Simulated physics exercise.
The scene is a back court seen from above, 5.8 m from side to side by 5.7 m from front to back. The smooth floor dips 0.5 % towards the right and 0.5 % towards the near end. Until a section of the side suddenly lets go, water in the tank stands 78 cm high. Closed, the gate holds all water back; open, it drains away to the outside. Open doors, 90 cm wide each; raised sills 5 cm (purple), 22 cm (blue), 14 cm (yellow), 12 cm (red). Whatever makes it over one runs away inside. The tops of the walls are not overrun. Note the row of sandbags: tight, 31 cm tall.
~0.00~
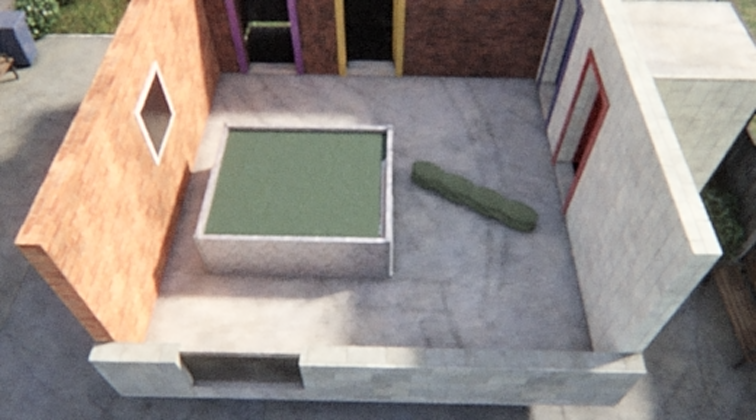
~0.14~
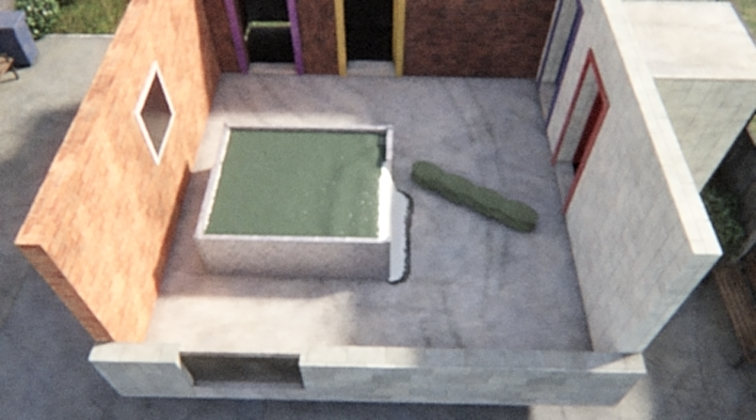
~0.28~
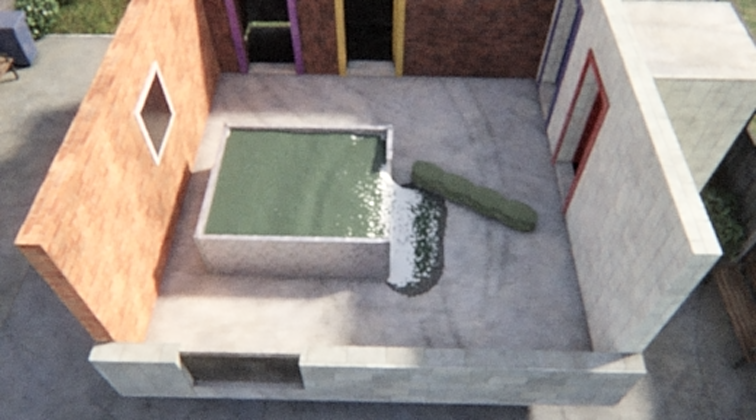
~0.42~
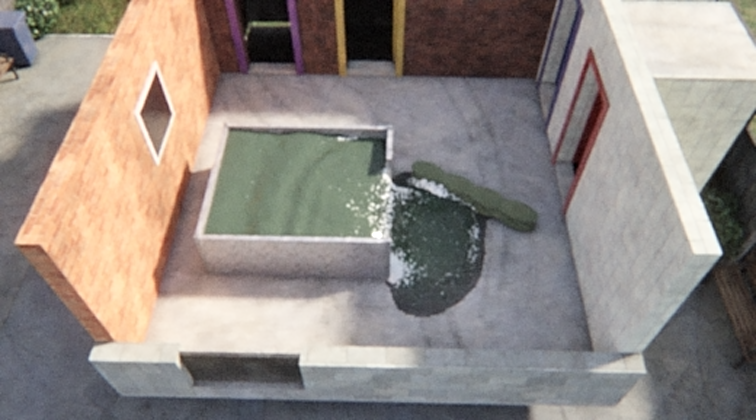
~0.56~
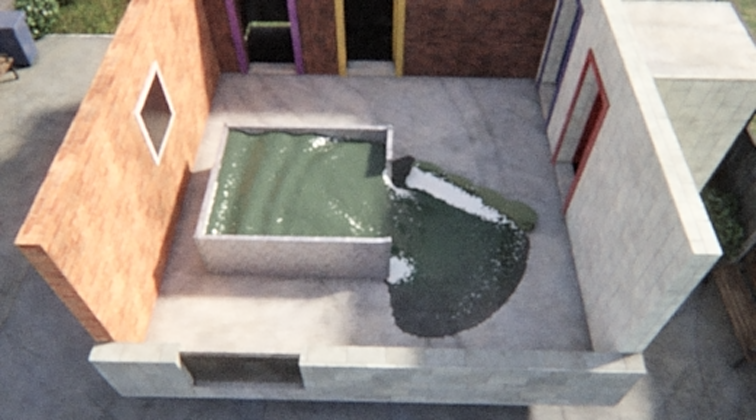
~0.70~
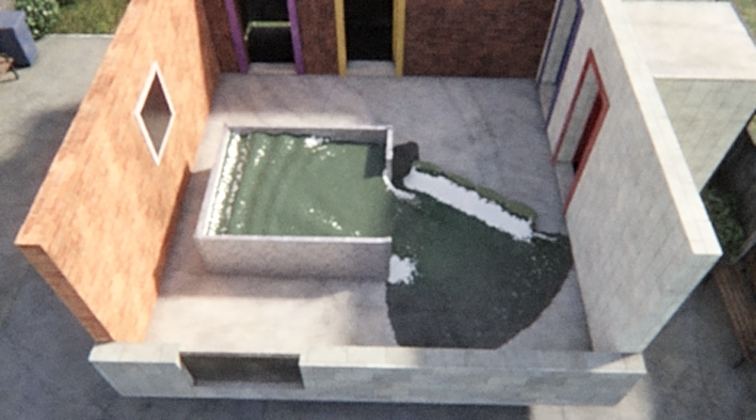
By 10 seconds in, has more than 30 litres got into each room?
Purple door: Beyond the allowance; blue door: Within the allowance; yellow door: Within the allowance; red door: Within the allowance.
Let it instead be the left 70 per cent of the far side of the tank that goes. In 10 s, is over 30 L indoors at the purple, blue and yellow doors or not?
Then purple would come out on the high side, blue on the low side and yellow on the high side.
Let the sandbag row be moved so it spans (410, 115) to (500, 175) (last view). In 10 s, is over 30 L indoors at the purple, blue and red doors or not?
Result - purple: Yes, exceeded, blue: No, not exceeded, red: Yes, exceeded.
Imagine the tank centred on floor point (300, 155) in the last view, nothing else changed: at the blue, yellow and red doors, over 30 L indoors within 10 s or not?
Blue: Too much; yellow: Within limit; red: Too much.
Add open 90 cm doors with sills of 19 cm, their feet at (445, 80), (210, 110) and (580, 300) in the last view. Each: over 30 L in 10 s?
Result in order - not enough, not enough, more than that.
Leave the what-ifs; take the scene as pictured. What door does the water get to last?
I'd say the purple one.
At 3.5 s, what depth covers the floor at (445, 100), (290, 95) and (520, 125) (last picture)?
3, 0, 6 cm.
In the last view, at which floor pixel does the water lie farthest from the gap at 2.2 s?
(541, 110).
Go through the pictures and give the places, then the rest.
The first picture shows the tank at (301, 182) is whole and still, 78 cm deep.
In the second picture, water pours out at (386, 221) and has run 0.8 m, to (392, 282); typically 9 cm deep outside, 78 cm at the tank's back.
In the third picture, water pours out at (386, 223) and has run 1.0 m, to (428, 192); typically 13 cm deep outside, 78 cm at the tank's back.
In the fourth picture, water pours out at (386, 224) and has run 1.5 m, to (480, 215); typically 13 cm deep outside, 78 cm at the tank's back.
In the fifth picture, water pours out at (386, 225) and has run 2.0 m, to (524, 242); typically 11 cm deep outside, 75 cm at the tank's back.
In the sixth picture, the front is at (568, 257), 2.6 m from the gap at (386, 225); 5.0 m2 of floor is under water; 68 cm left at the back of the tank.
After 1.4 s water covers 30 % of the floor and is deepest (64 cm) near (598, 378); purple door not reached, blue door not reached, yellow door not reached, red door 4 cm at the sill, 0 L in.
After 2.2 s water covers 40 % of the floor and is deepest (68 cm) near (598, 378); purple door not reached, blue door 2 cm at the sill, 0 L in, yellow door not reached, red door 8 cm at the sill, 0 L in.
After 3.5 s water covers 65 % of the floor and is deepest (41 cm) near (583, 378); purple door not reached, blue door 6 cm at the sill, 0 L in, yellow door 1 cm at the sill, 0 L in, red door 13 cm at the sill, 0 L in.
After 6.0 s water covers 95 % of the floor and is deepest (28 cm) near (247, 317); purple door 9 cm at the sill, 3 L in, blue door 11 cm at the sill, 0 L in, yellow door 7 cm at the sill, 0 L in, red door 9 cm at the sill, 1 L in.
After 10.0 s water covers 95 % of the floor and is deepest (18 cm) near (569, 377); purple door 13 cm at the sill, 165 L in, blue door 9 cm at the sill, 0 L in, yellow door 12 cm at the sill, 1 L in, red door 7 cm at the sill, 2 L in.
